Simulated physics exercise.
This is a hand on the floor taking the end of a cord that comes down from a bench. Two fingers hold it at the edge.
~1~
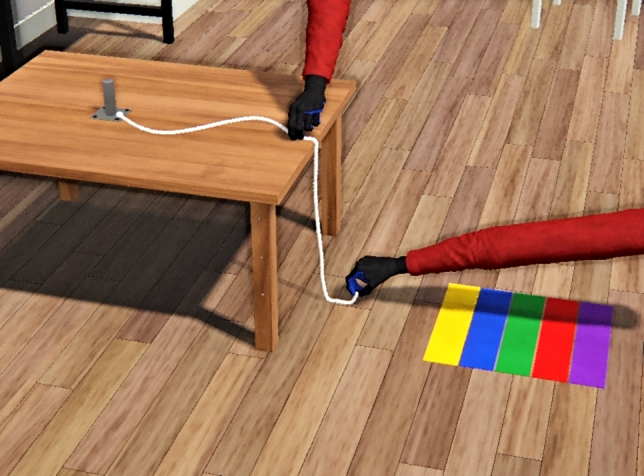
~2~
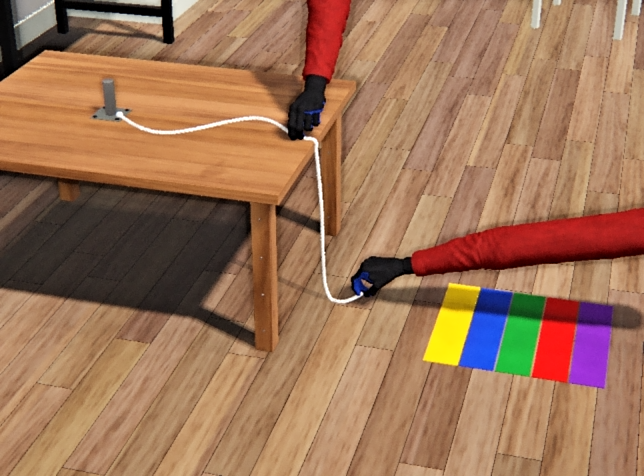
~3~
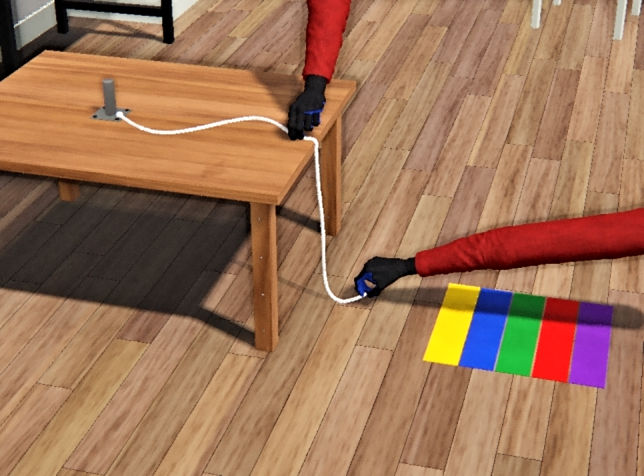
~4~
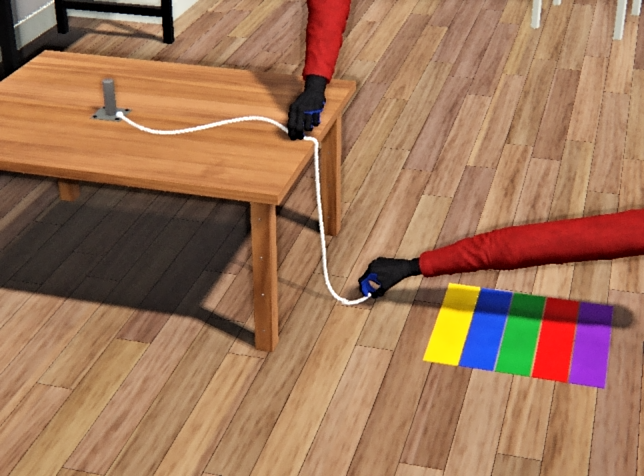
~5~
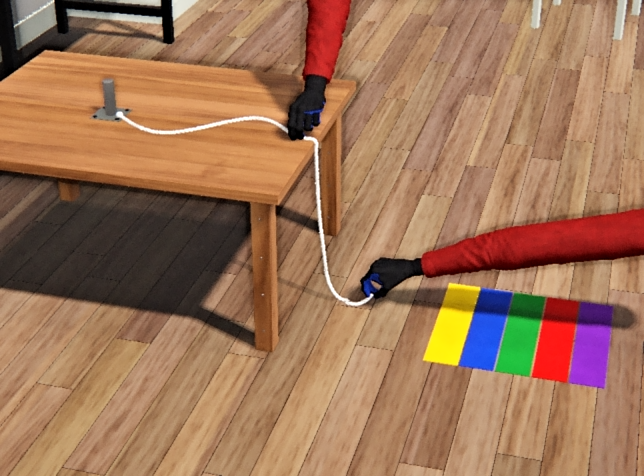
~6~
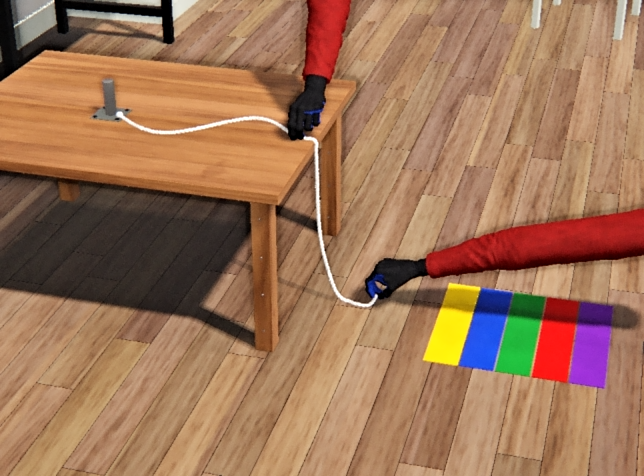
In this clip, a black-gloved hand near the floor holds the end of a white cord hanging from a wooden table and draws it slightly right, while another gloved hand stays still on the cord at the table's edge.
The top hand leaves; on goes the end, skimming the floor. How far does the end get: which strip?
The end stops over the green strip.
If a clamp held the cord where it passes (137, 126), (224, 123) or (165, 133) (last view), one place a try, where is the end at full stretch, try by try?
Near (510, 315), (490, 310) and (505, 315).
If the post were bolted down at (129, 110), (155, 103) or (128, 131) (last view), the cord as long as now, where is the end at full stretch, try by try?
In that order: (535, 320), (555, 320) and (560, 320).
Soon after, end near (457, 307); over yellow.
After that, end near (498, 313); over blue.
At the stop, end near (522, 316); over green. It gets as far as the green strip.
